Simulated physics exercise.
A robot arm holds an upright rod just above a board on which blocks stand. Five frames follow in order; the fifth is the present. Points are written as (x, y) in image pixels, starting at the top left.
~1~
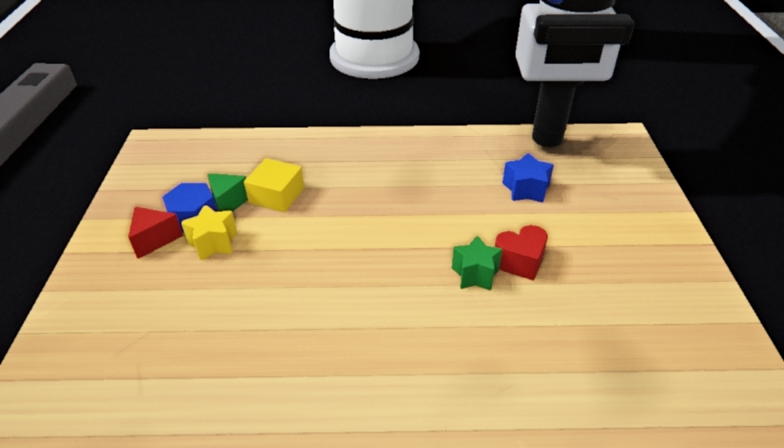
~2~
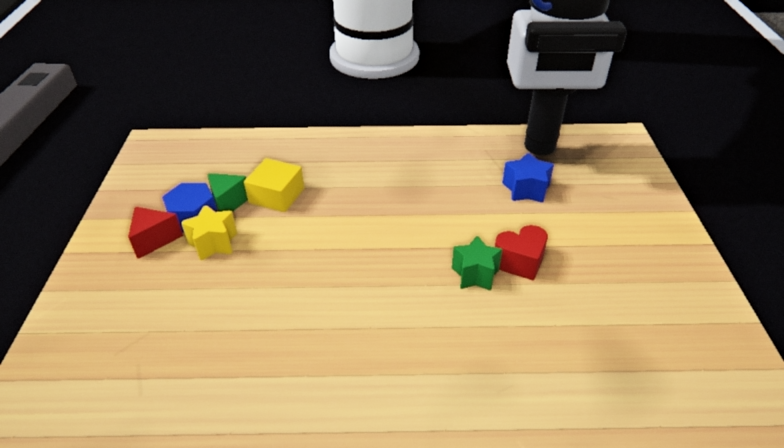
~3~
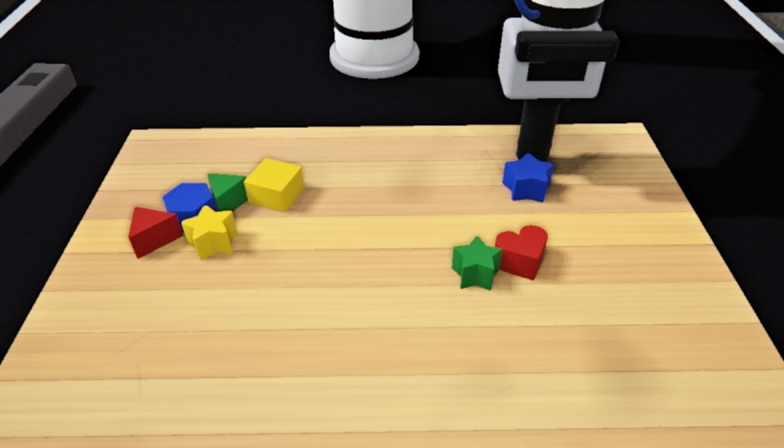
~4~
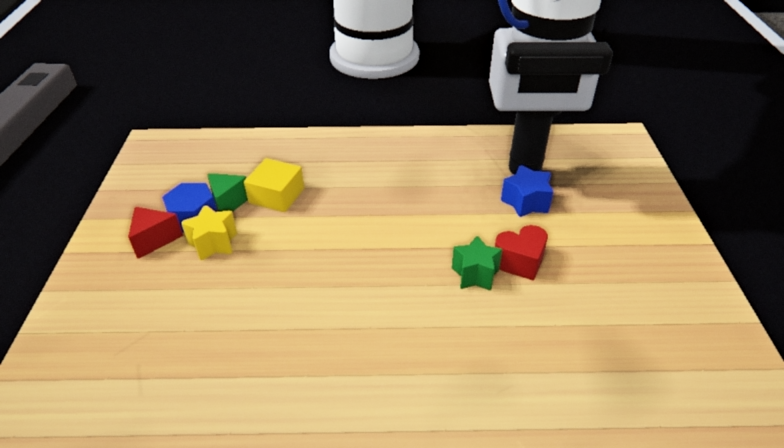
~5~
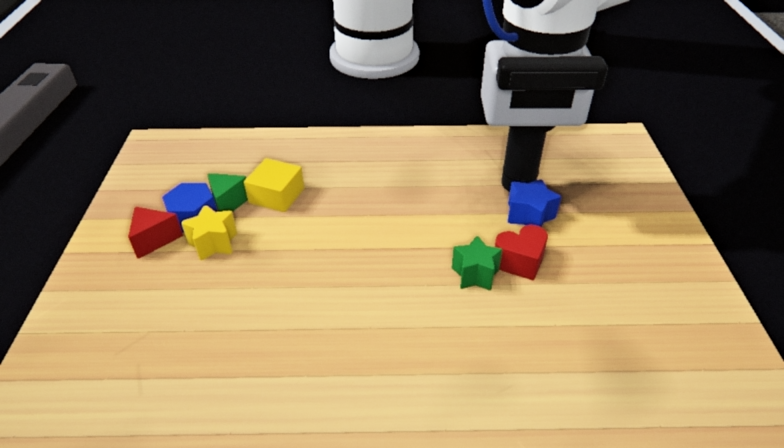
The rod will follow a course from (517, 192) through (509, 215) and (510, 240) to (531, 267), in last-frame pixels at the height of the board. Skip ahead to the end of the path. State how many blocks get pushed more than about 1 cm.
Here I'd predict two blocks moving more than 1 cm.
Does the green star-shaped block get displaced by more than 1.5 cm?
My answer is no.
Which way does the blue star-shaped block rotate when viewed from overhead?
It spins against the clock.
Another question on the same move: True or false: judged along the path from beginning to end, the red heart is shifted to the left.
Verdict: True.
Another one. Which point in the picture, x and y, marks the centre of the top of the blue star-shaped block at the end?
Final place: (571, 235).
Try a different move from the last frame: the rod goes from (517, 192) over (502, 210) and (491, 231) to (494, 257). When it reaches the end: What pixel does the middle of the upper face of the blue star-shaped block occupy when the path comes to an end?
By then it is at (536, 212).
On the path given first. One third of the way, rod at (510, 208); red heart at (526, 243); blue star-shaped block at (541, 213), turned 30° anticlockwise.
Two thirds of the way, rod at (511, 233); red heart at (532, 252), turned 45° clockwise; blue star-shaped block at (553, 226), turned 65° anticlockwise.
At the end, rod at (532, 259); green star-shaped block not moved; red heart at (553, 278), turned 50° clockwise; blue star-shaped block at (571, 235), turned 100° anticlockwise.
